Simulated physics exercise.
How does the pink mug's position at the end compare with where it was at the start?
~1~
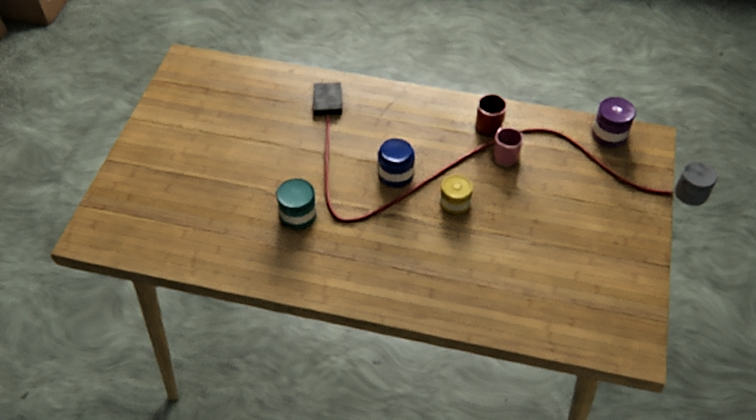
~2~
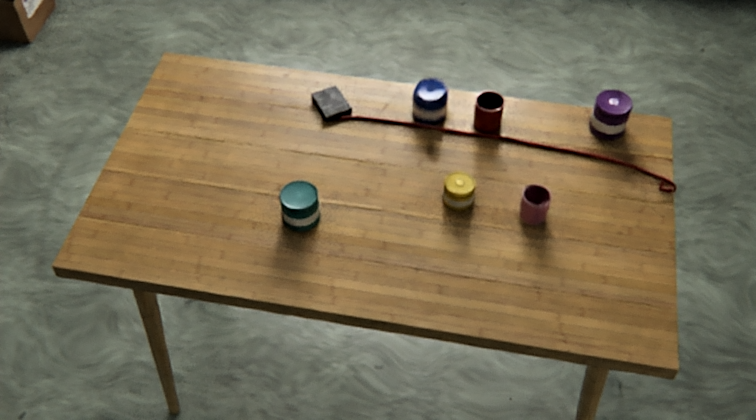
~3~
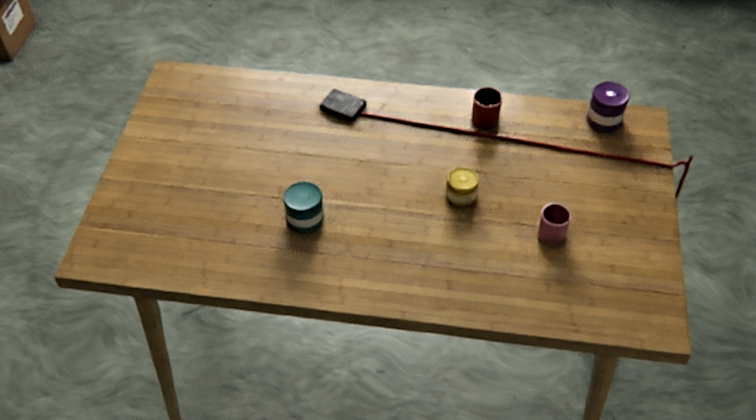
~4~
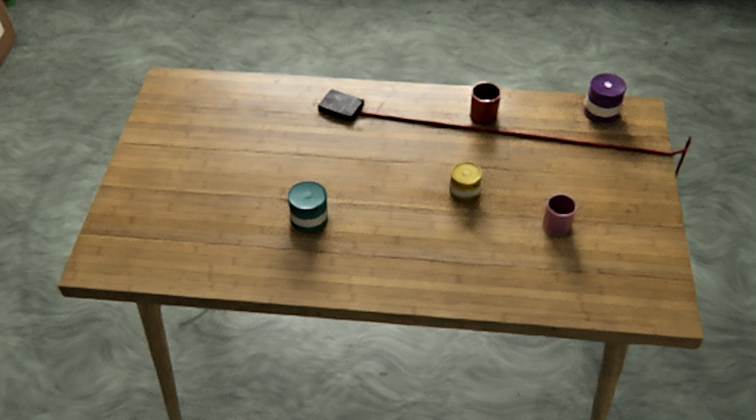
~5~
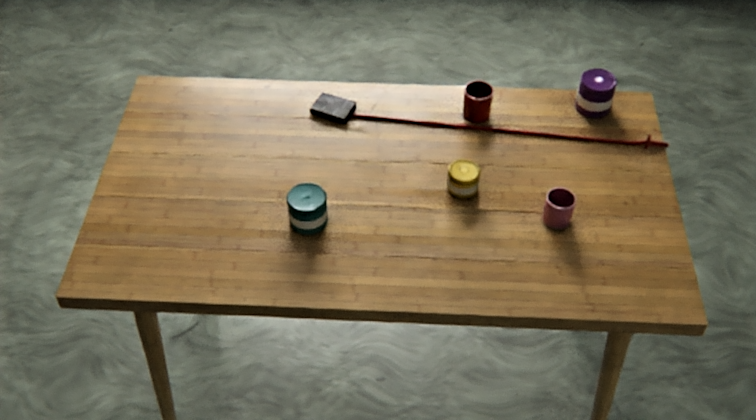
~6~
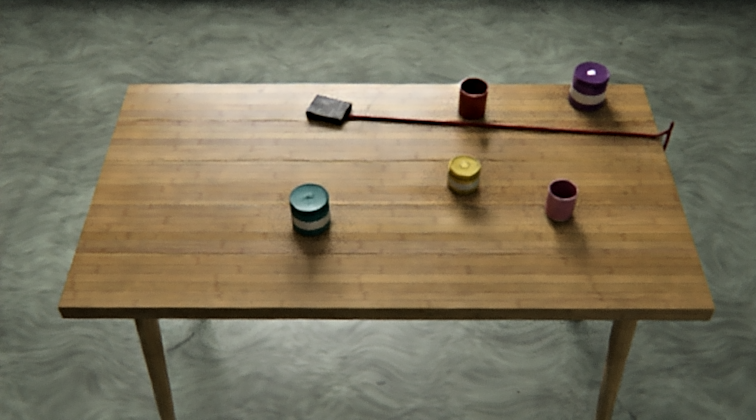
It starts close beside the red mug near the back of the table, and it ends farther right and nearer the front, to the right of the yellow tin and well apart from the red mug.
